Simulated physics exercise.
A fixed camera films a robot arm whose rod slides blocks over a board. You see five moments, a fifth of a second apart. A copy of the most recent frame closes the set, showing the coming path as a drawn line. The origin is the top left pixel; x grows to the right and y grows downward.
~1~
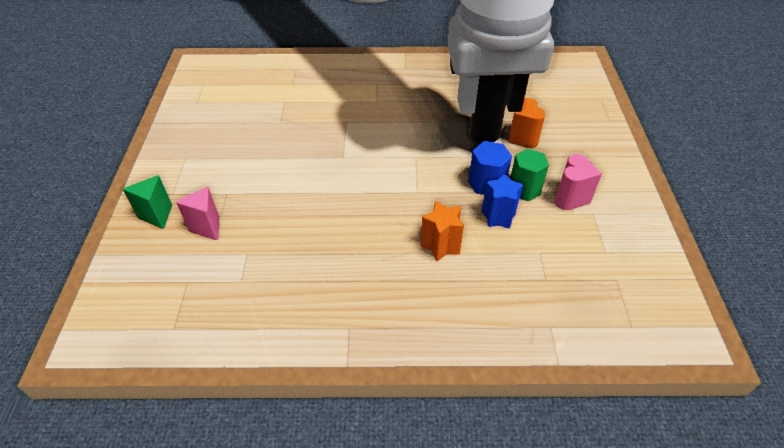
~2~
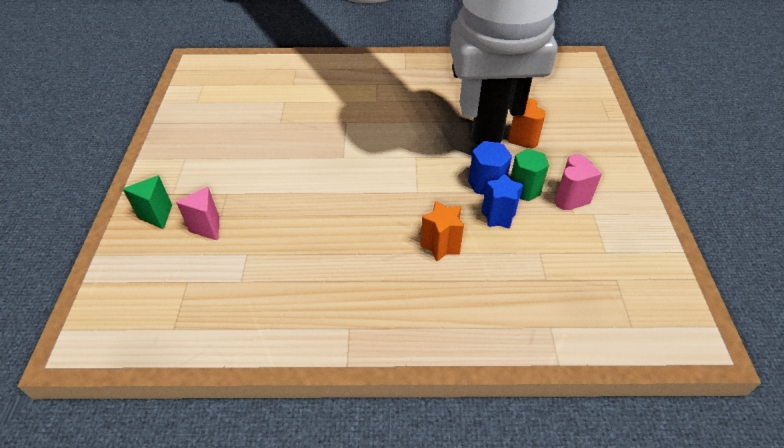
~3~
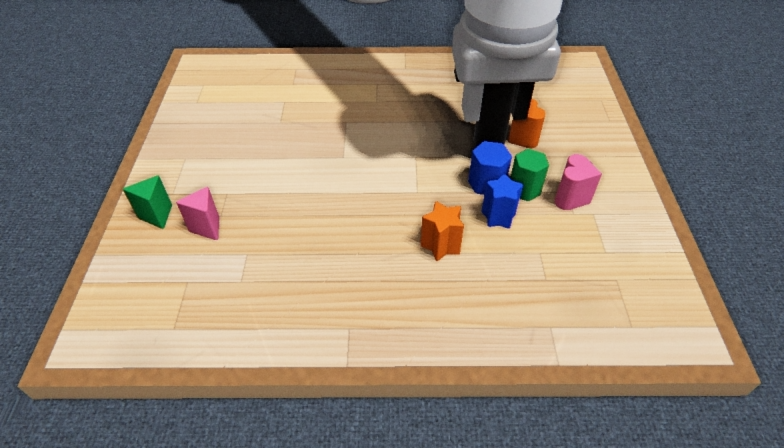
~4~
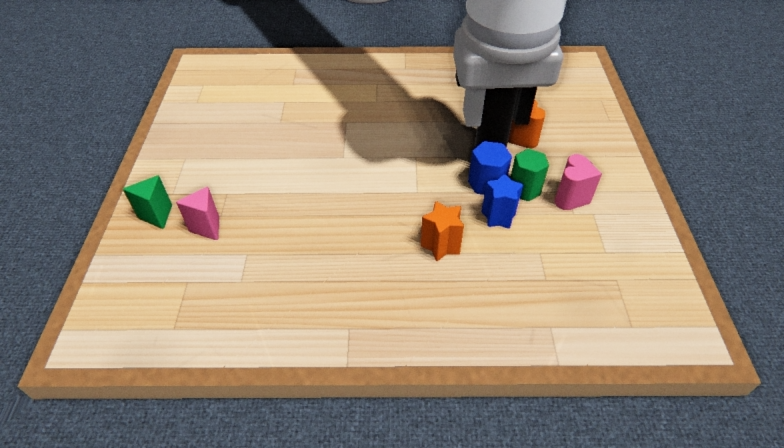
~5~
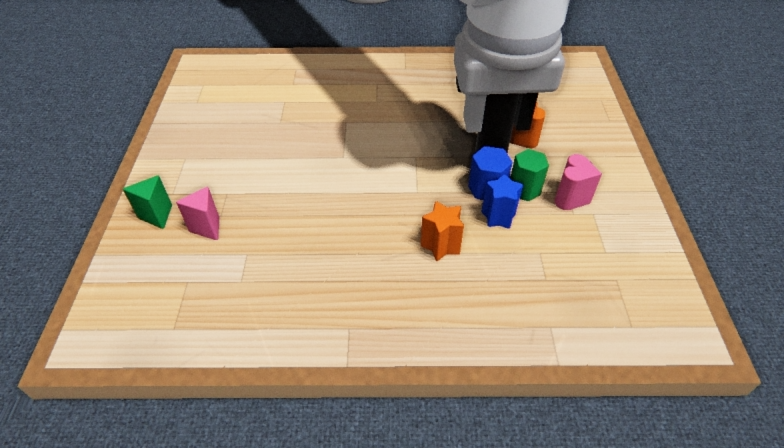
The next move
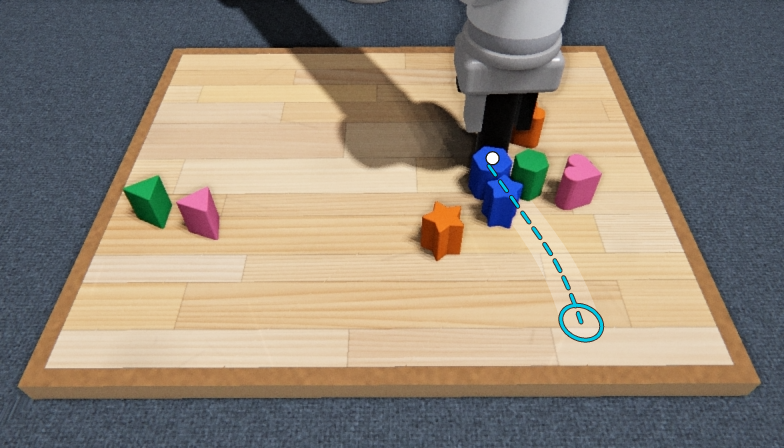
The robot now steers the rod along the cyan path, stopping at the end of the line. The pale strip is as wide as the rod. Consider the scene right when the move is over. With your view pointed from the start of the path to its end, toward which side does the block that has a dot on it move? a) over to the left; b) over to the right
That would be b.
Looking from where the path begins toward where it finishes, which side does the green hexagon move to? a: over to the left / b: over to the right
a: Over to the left.
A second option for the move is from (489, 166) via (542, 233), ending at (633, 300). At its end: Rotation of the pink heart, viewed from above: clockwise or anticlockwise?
If we look at it from overhead, the pink heart pivots counter-clockwise.
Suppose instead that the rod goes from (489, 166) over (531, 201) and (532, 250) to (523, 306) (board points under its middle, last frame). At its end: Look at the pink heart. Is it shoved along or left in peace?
Shifted out of place.
The line goes from (489, 166) through (537, 233) to (581, 322); the dot is on the blue hexagon.
What follows on the original path. One third of the way, rod (524, 196); blue hexagon (502, 196), turned 45° clockwise; blue star-shaped block (510, 224), turned 20° clockwise; green hexagon (564, 181), turned 70° anticlockwise; pink heart (589, 169), turned 30° anticlockwise.
Two thirds of the way, rod (560, 247); blue hexagon (503, 200), turned 60° clockwise; blue star-shaped block (510, 227), turned 25° clockwise; green hexagon (576, 192); pink heart (591, 170), turned 40° anticlockwise.
At the end, rod (587, 310); blue hexagon (503, 200), turned 60° clockwise; blue star-shaped block (510, 227), turned 25° clockwise; green hexagon (576, 192), turned 120° anticlockwise; pink heart (591, 170), turned 40° anticlockwise.
